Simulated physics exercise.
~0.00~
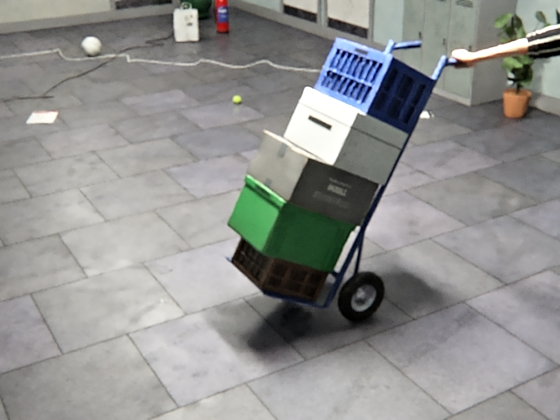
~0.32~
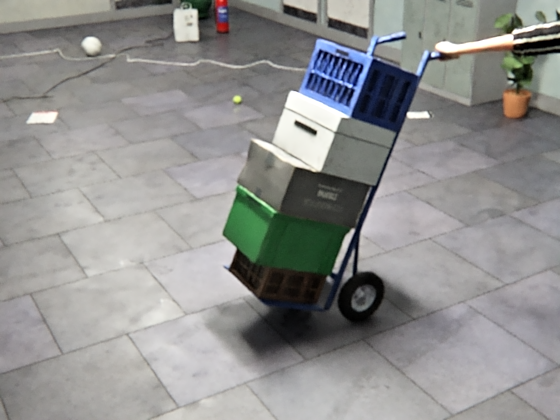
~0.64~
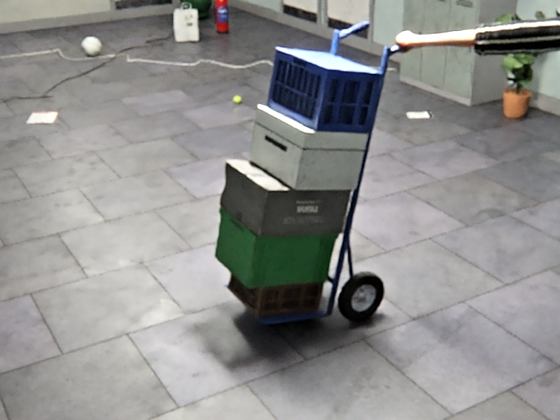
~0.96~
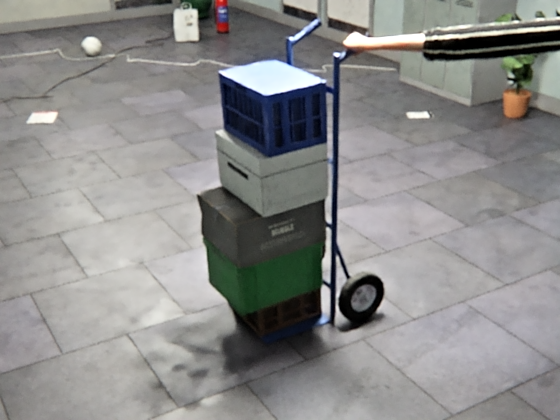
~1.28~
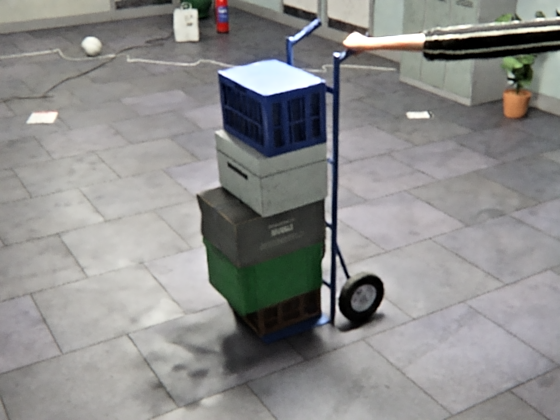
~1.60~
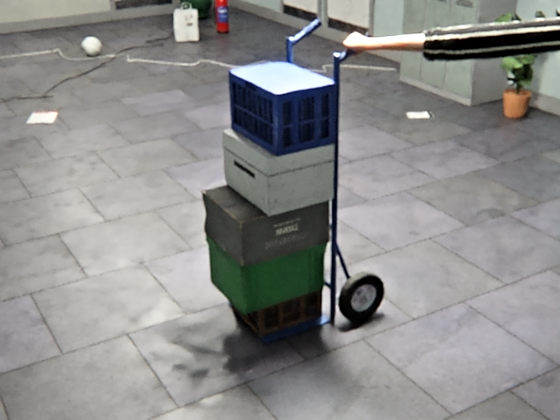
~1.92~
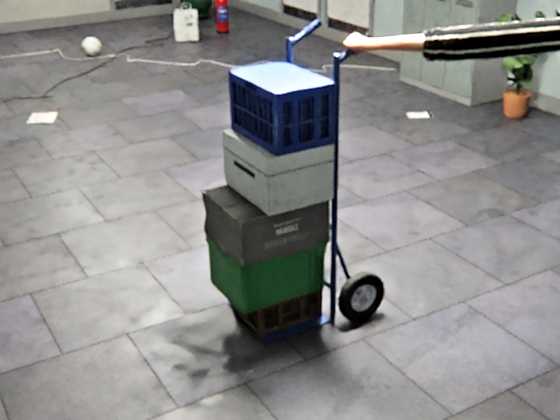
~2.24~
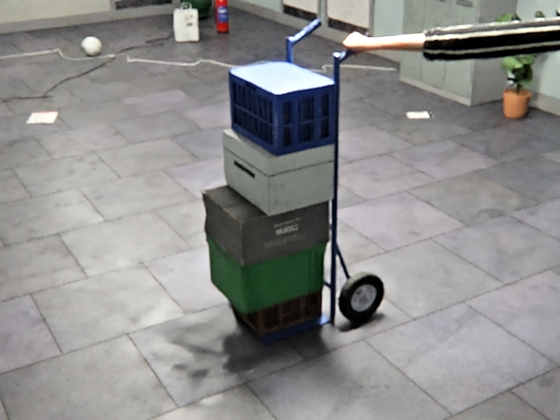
A loaded blue hand truck swinging upright under a person's hand, its five stacked crates and boxes rocking slightly, then standing still.
